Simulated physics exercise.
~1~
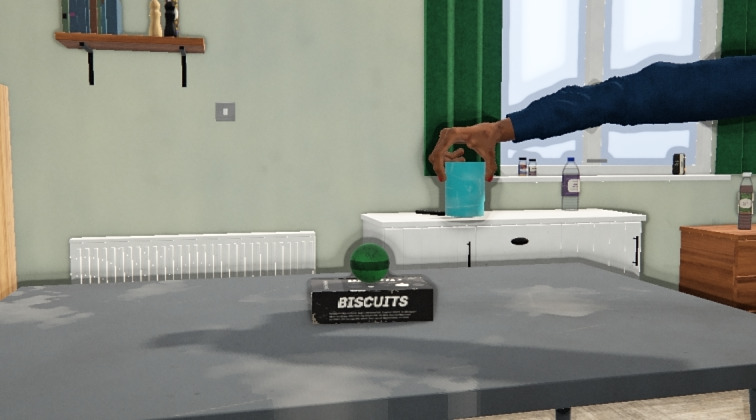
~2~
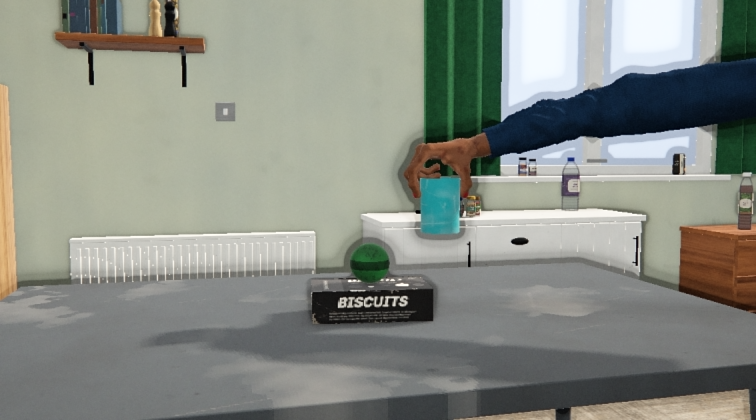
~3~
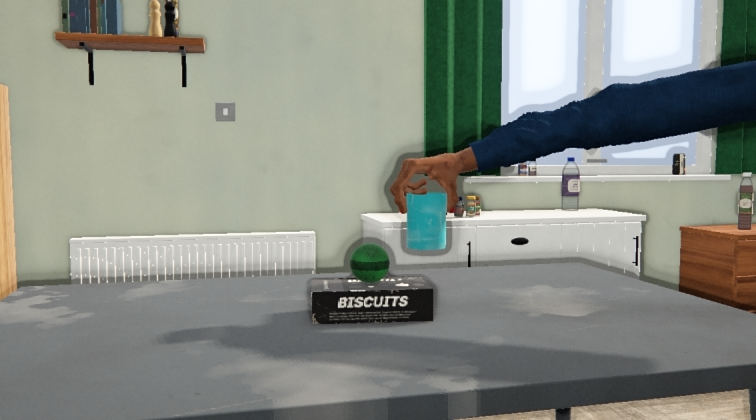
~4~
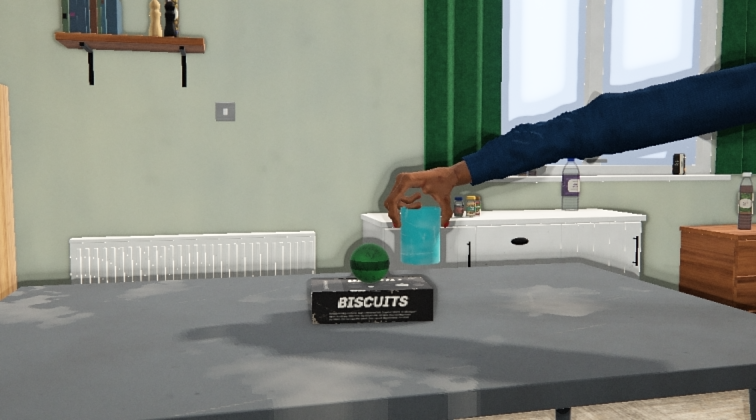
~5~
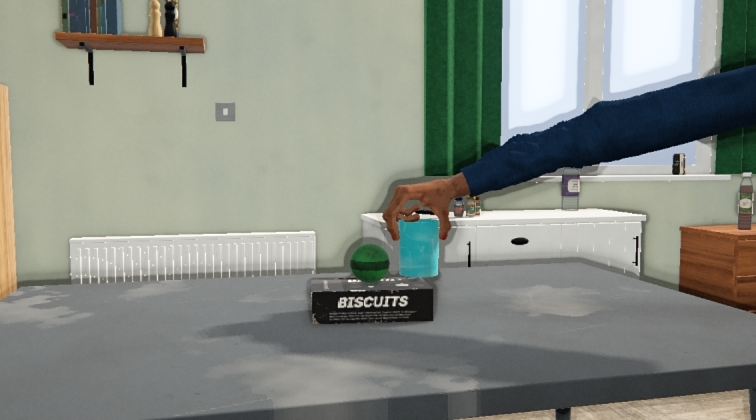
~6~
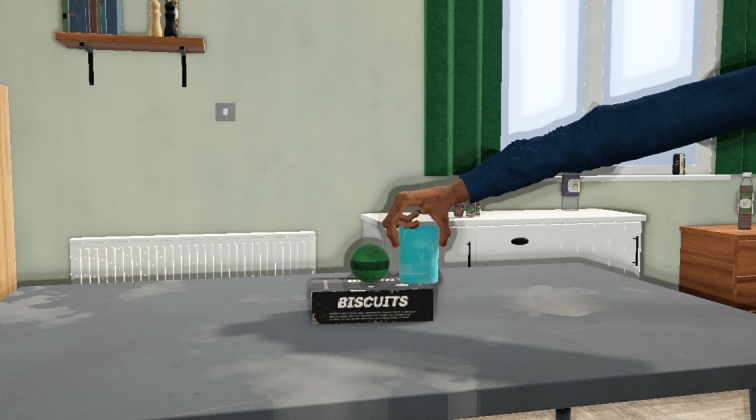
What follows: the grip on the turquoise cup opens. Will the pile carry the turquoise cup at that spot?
My guess is the pile will stay put.
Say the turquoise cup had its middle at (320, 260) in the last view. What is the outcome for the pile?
Then it keeps its balance.
Then, 1.00 s on from there, no change.
Then, 2.10 s on from there, turquoise cup resting near (419, 254).
In the end, all 3 unmoved. At the end, from the last picture's camera, turquoise cup near (419, 254). The pile keeps its balance.
